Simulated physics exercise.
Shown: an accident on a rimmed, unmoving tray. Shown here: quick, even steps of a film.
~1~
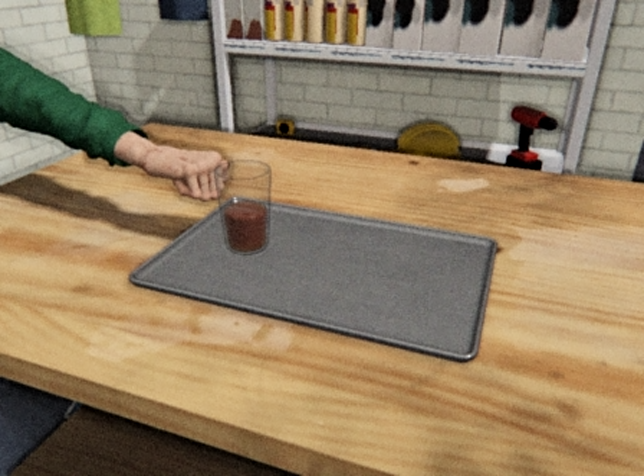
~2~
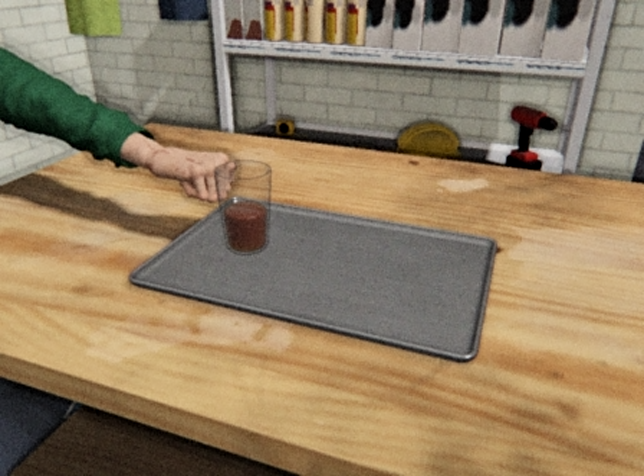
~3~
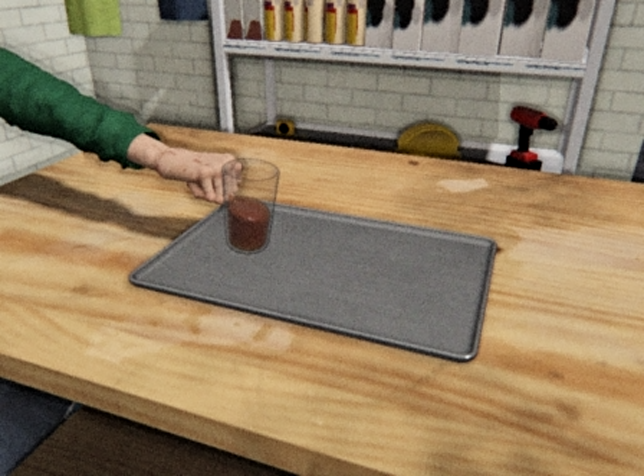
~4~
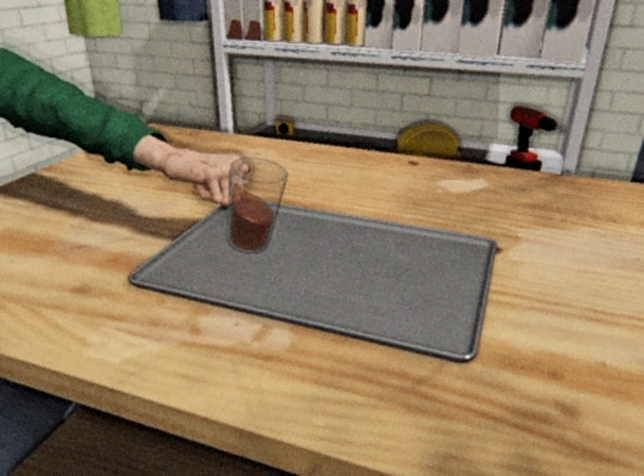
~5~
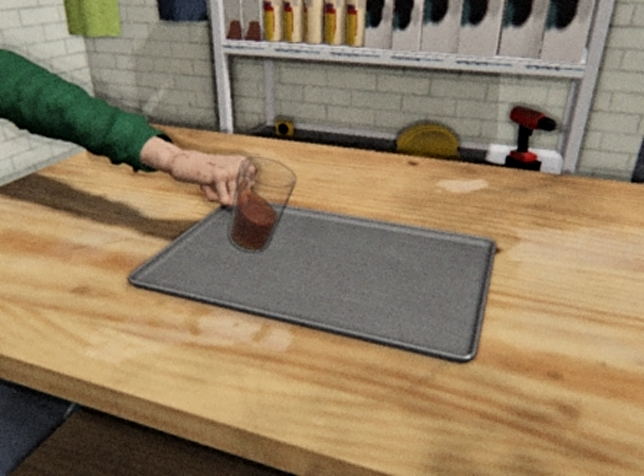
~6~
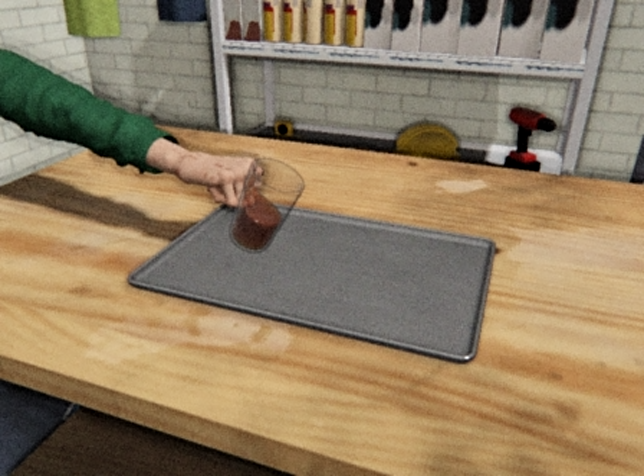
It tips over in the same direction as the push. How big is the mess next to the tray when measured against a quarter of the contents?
Short answer, a big spill - over a quarter off the tray.
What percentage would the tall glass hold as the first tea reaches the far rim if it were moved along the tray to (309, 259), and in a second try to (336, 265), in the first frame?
The first comes to 70 per cent, the other to 80 per cent.
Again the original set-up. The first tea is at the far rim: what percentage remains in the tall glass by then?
50 %.
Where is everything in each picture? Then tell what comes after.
In the first picture, it leans 0°; its right rim is at (267, 174); the tea meets the walls at (228, 204) and (267, 211); the tray's far rim is at (486, 289); the tray is clear ahead.
In the second picture, it leans 0°; its right rim is at (267, 175); the tea meets the walls at (228, 204) and (267, 211).
In the third picture, it leans 6°; its right rim is at (275, 177); the tea meets the walls at (231, 194) and (267, 211).
In the fourth picture, it leans 12°; its right rim is at (284, 180); the tea meets the walls at (236, 183) and (273, 215).
In the fifth picture, it leans 19°; its right rim is at (292, 185); the tea meets the walls at (241, 190) and (277, 217).
In the sixth picture, it leans 26°; its right rim is at (301, 191); the tea meets the walls at (244, 203) and (282, 218).
A moment on, the tall glass lies on its side and 100 per cent is in the glass, 0 on the tray and 0 above or beyond its rim.
Next, the tall glass lies on its side and 61 per cent is in the glass, 29 on the tray and 10 above or beyond its rim.
Then the tall glass lies on its side and 29 per cent is in the glass, 59 on the tray and 12 above or beyond its rim.
Later the tall glass lies on its side and 15 per cent is in the glass, 36 on the tray and 48 above or beyond its rim.
Finally, 52 per cent is held by tray and glass, 48 is off the tray.
